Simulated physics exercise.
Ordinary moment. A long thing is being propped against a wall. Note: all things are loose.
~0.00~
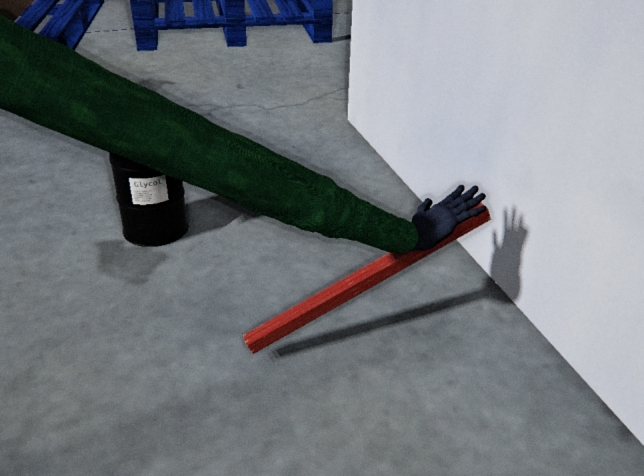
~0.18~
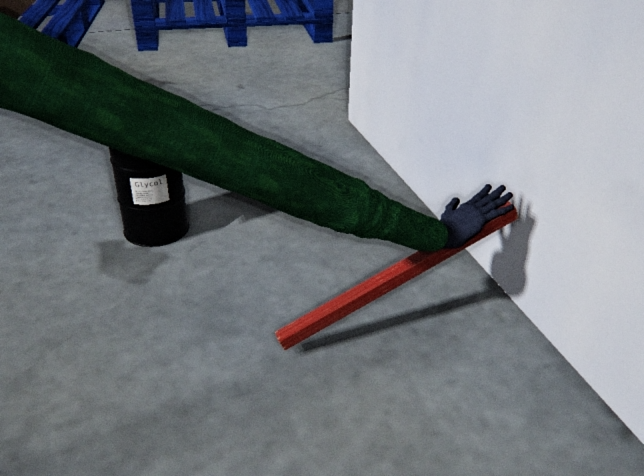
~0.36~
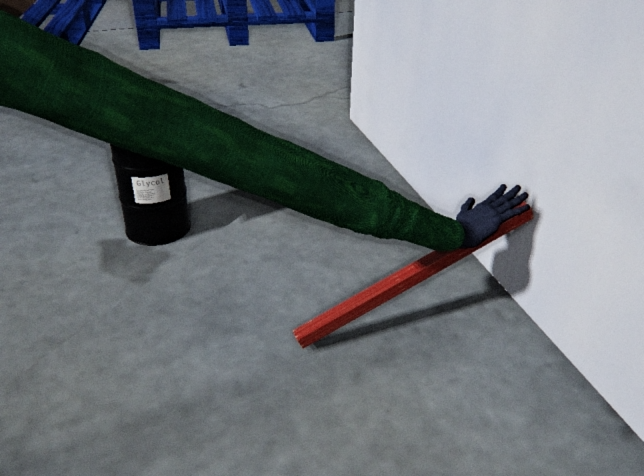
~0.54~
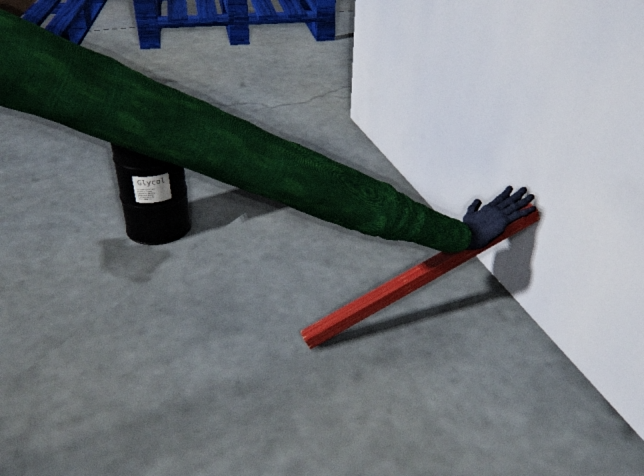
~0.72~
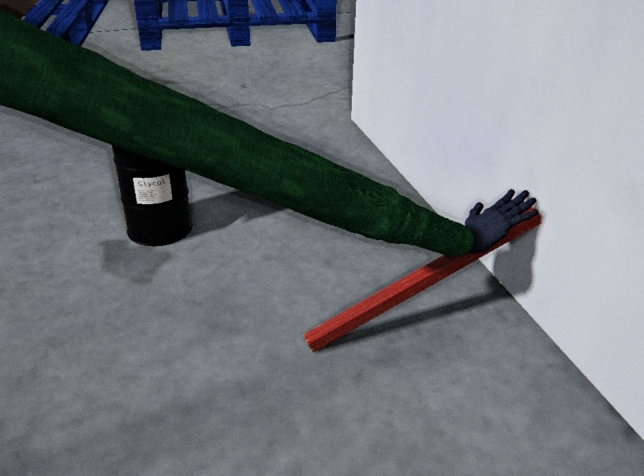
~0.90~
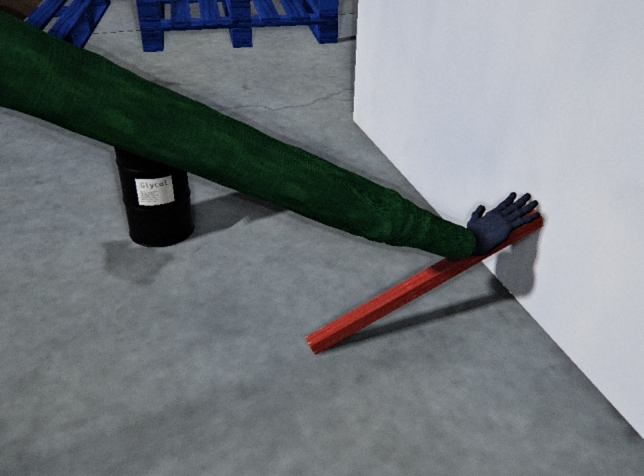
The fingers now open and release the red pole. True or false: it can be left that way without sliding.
False.
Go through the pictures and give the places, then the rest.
The first picture shows on its way; red pole (368, 277); black canister (148, 175).
The second picture shows on its way; red pole (397, 275); black canister (149, 175).
The third picture shows on its way; red pole (414, 274); black canister (150, 174).
The fourth picture shows on its way; red pole (420, 275); black canister (151, 173).
The fifth picture shows propped up under the hand; red pole (423, 279); black canister (152, 175).
The sixth picture shows propped up under the hand; red pole (425, 281); black canister (154, 176).
Around 1.20 s, red pole sunk by 13° near (415, 305).
Around 1.30 s, red pole sunk by 24° near (410, 320).
Finally (2.2 s), moved from the start, red pole; black canister still in place. Final places as the last picture's camera would see them, red pole near (409, 324). The pole slides down.
